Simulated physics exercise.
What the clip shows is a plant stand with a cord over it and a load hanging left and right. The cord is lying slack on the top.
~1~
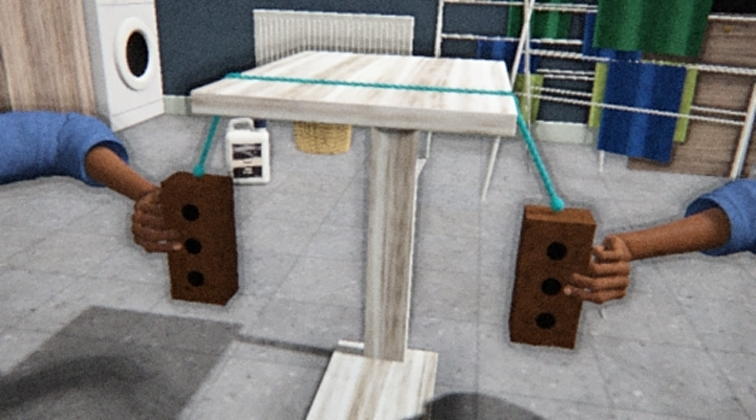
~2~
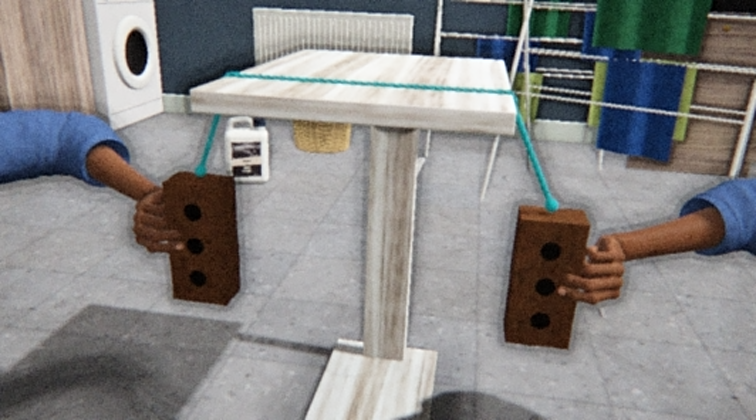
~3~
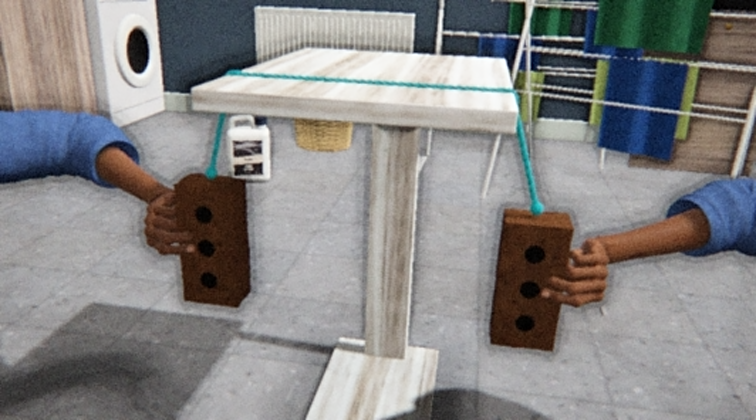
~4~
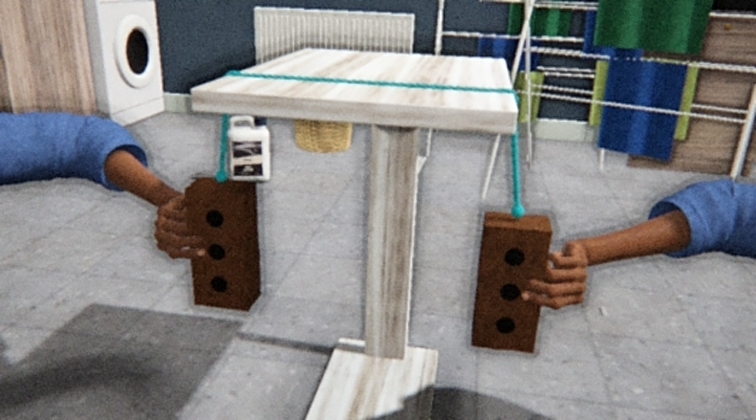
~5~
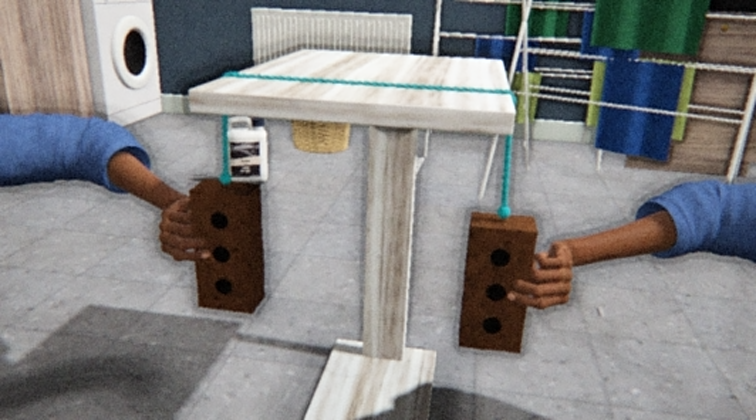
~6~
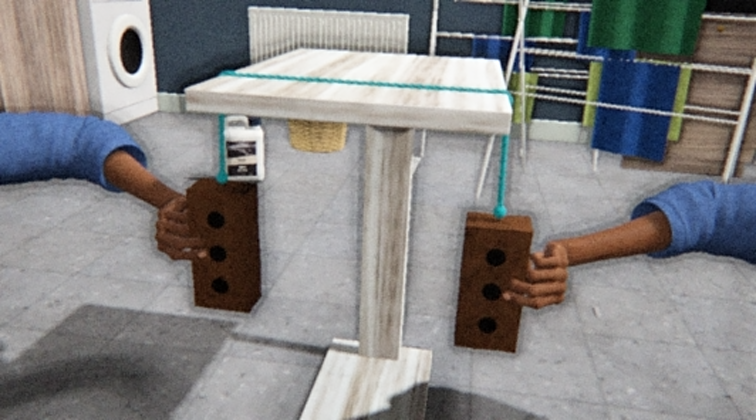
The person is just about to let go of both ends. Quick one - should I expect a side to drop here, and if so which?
No side drops.
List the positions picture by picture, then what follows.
In the first picture, left brick (202, 239); right brick (549, 277); cord over the top (375, 86).
In the second picture, left brick (204, 239); right brick (544, 278).
In the third picture, left brick (214, 240); right brick (528, 280).
In the fourth picture, left brick (225, 244); right brick (509, 282).
In the fifth picture, left brick (229, 247); right brick (496, 283).
In the sixth picture, left brick (226, 246); right brick (492, 283); cord over the top (370, 84).
Then, 0.80 s later than the last view, left brick where it was near (230, 246); right brick where it was near (485, 282).
Finally, left brick where it was near (230, 246); right brick where it was near (485, 283). The cord hangs still.
